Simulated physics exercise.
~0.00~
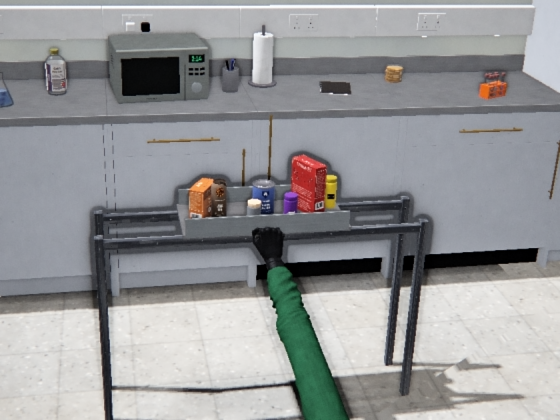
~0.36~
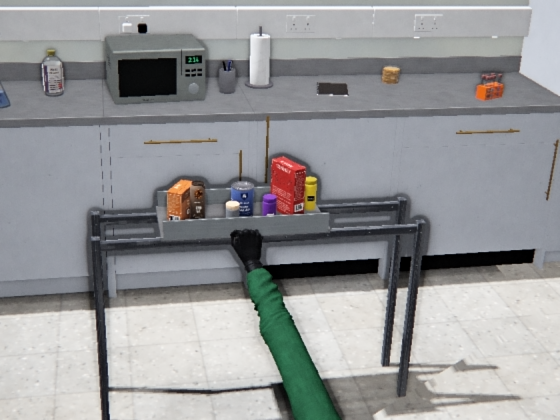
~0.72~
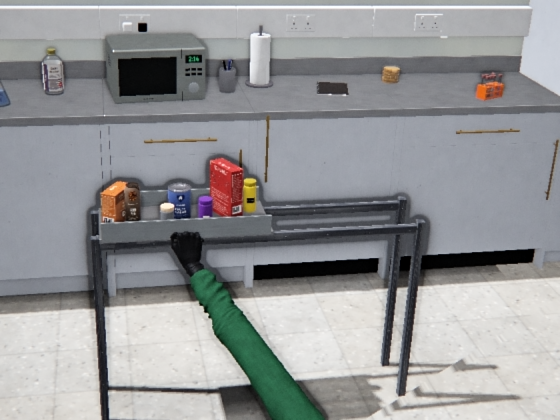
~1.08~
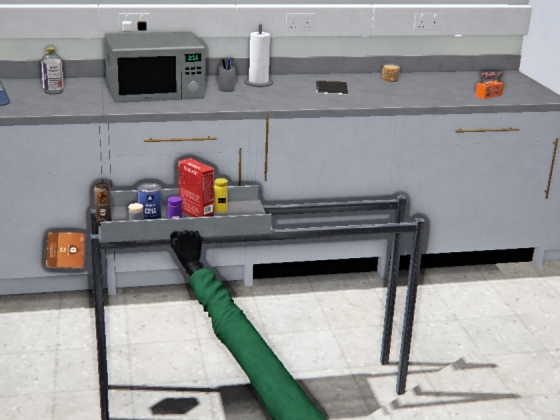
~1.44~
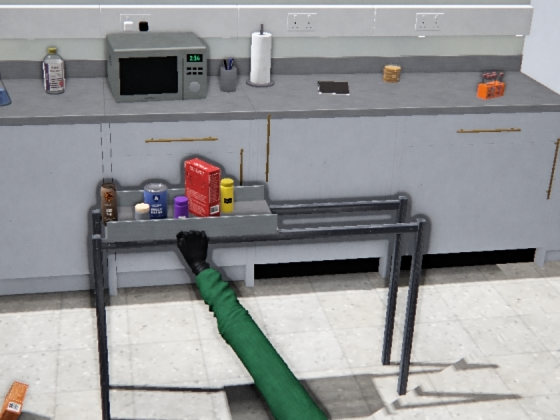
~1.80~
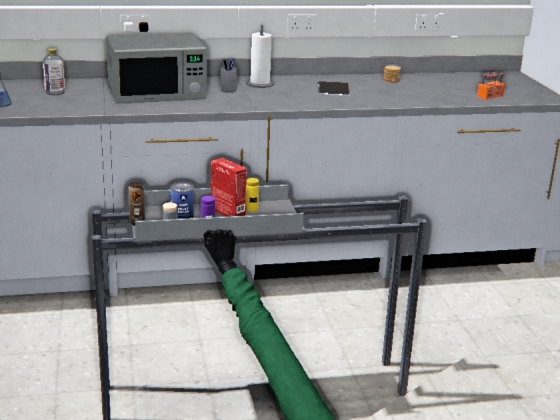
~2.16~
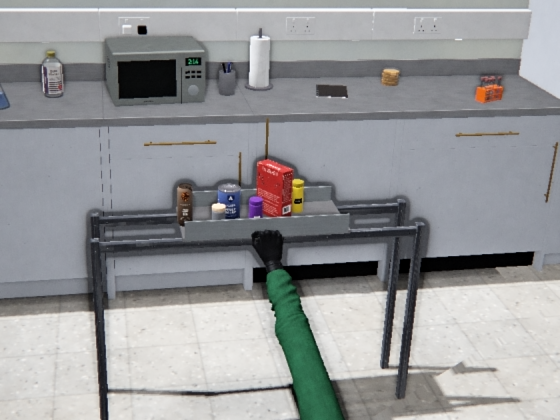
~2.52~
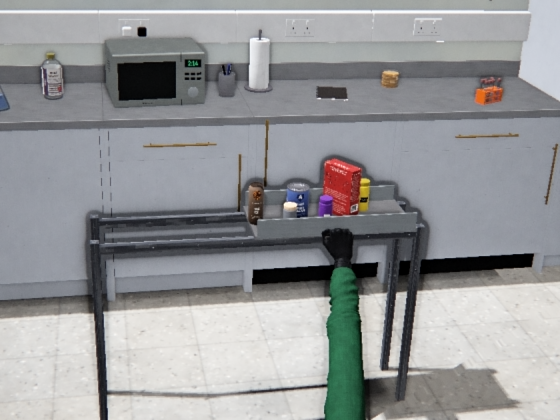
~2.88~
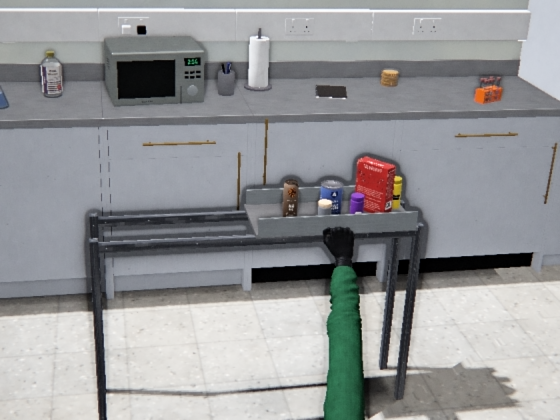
Kitchen, a green-sleeved arm sliding a loaded tray left, an orange packet falling off, then right, the other items staying aboard.
